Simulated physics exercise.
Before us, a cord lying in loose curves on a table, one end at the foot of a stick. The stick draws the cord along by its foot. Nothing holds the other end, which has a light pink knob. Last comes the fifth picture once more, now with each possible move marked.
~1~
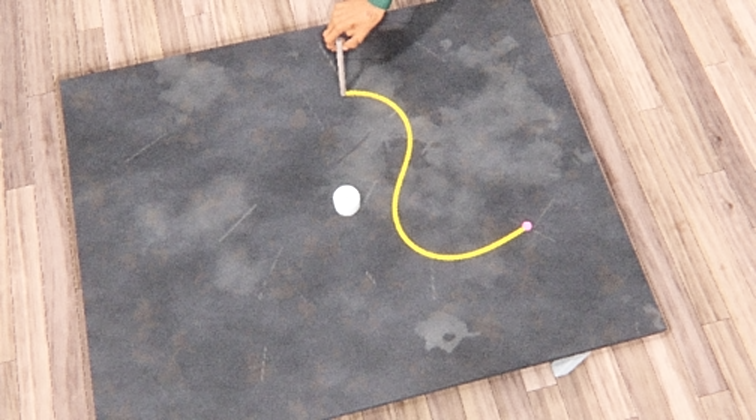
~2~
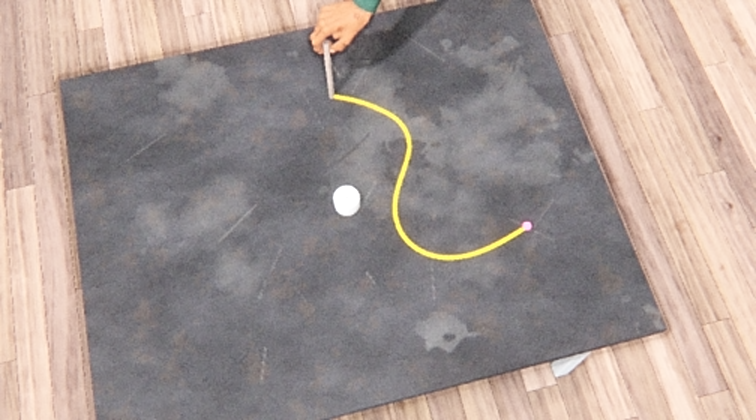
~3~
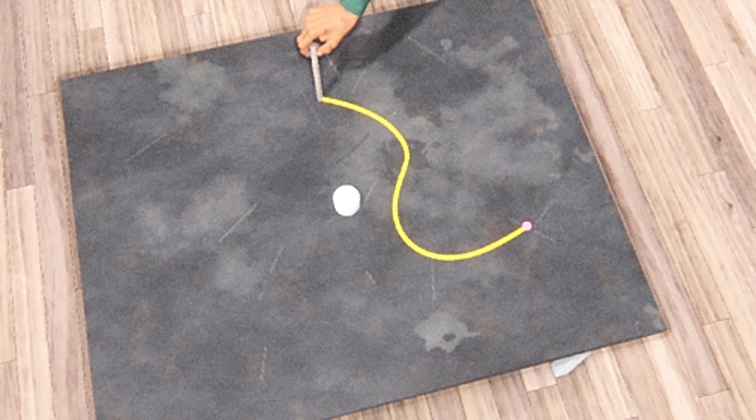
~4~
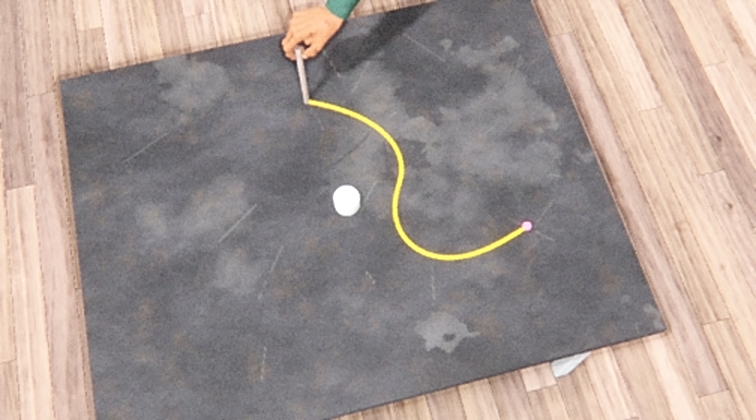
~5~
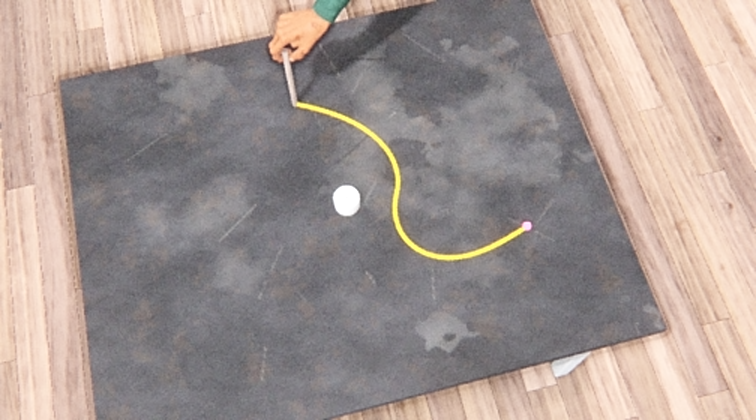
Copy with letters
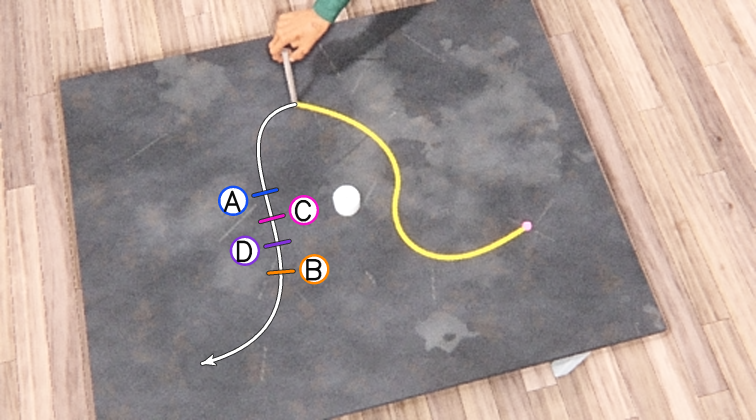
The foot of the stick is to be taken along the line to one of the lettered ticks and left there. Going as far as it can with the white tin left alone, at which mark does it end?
Mark B.
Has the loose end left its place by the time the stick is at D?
No.
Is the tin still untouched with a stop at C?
Yes.
On the marked copy, A at (265, 193); B at (281, 272); C at (272, 219); D at (278, 244); the route from (295, 104) via (276, 235) to (202, 364).
Following B. Soon after the start, foot of the stick (258, 152), middle of the cord (395, 203), free end (527, 226).
Later, foot of the stick (271, 214), middle of the cord (395, 203), free end (527, 226).
In the end, foot of the stick (281, 272), middle of the cord (395, 203), free end (527, 226); nothing has been touched.
As for the rest, A is safe but short; C is safe but short; D is safe but short.
